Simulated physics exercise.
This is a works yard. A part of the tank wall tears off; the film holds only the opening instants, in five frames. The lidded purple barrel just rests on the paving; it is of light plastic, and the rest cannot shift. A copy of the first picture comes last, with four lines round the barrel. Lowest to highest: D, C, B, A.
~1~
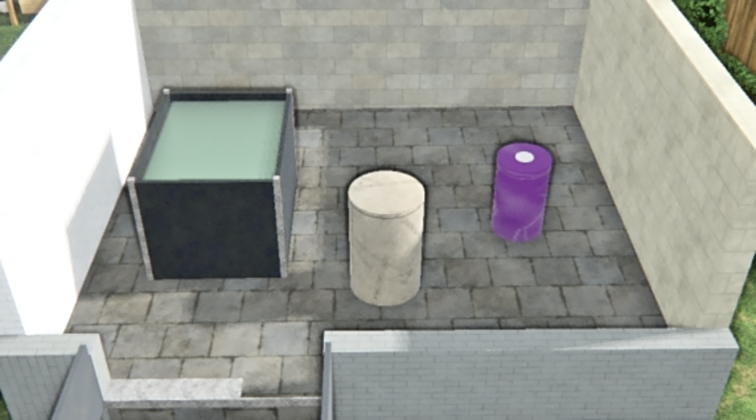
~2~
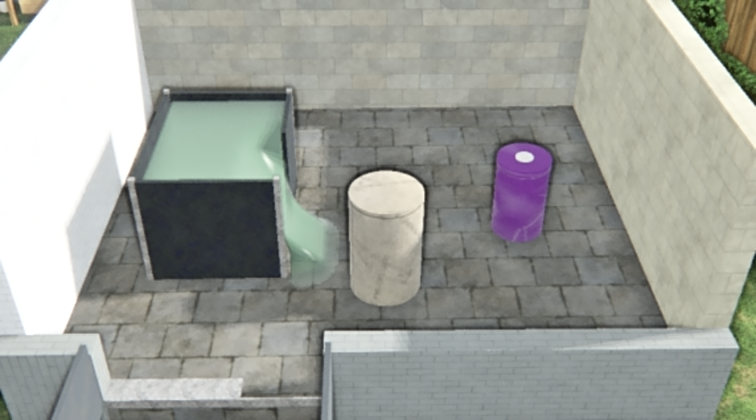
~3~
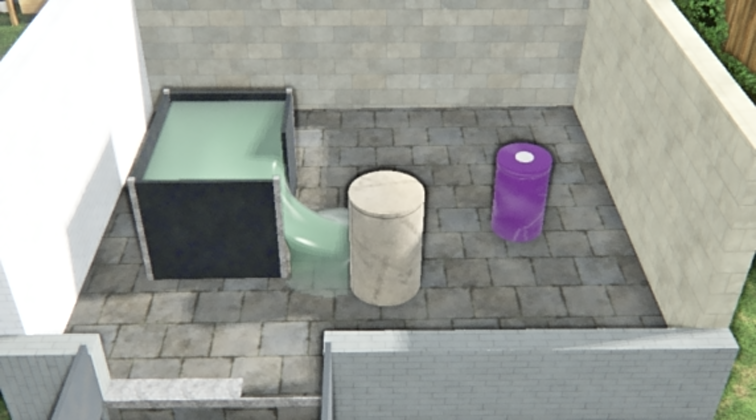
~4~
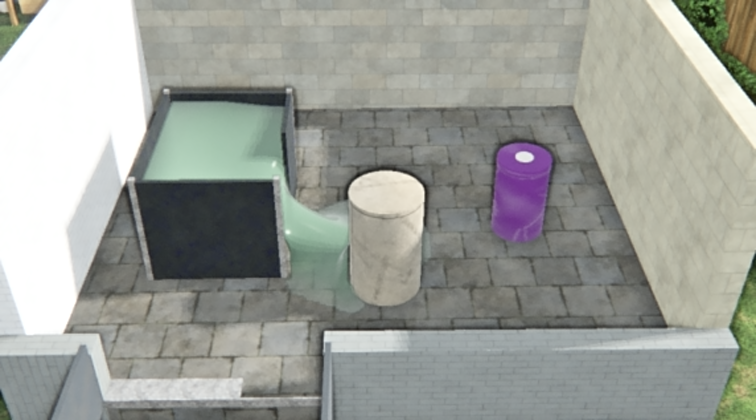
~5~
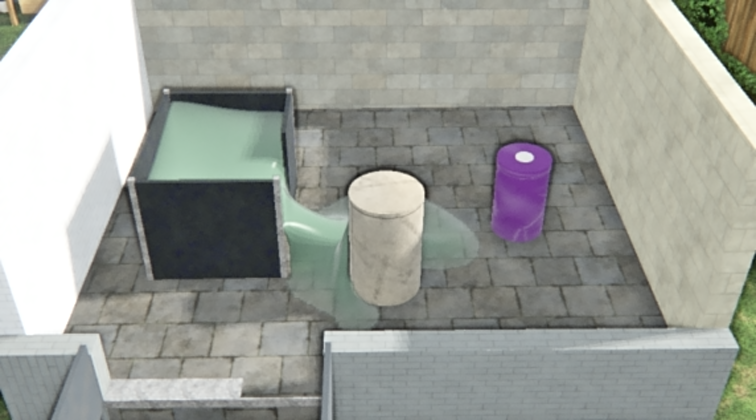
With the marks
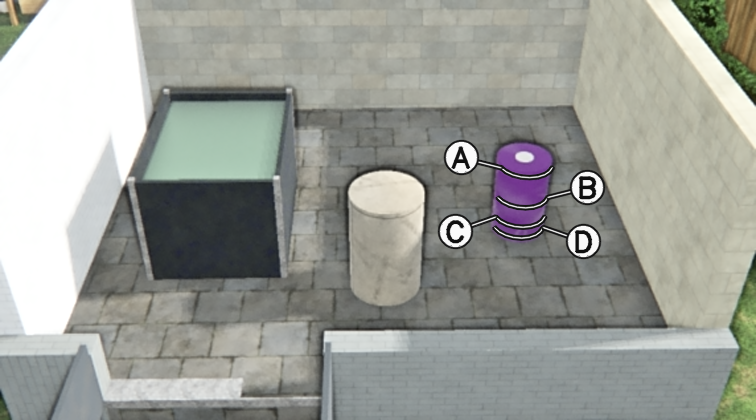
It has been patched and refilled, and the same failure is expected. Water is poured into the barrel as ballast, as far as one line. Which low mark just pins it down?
Take A.
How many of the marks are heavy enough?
One of the four.
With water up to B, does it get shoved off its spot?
Yes, that goes wrong.
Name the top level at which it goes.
It is B.
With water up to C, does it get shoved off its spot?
Yes, it does.
On the marked copy, A at (529, 177); B at (525, 207); C at (523, 227); D at (521, 238); from the bottom up D, C, B, A.
If A is chosen, it does not move.
If B is chosen, it is pushed about its own width away.
If C is chosen, it is pushed about 3 times its own width away.
If D is chosen, it is pushed about 4 times its own width away.
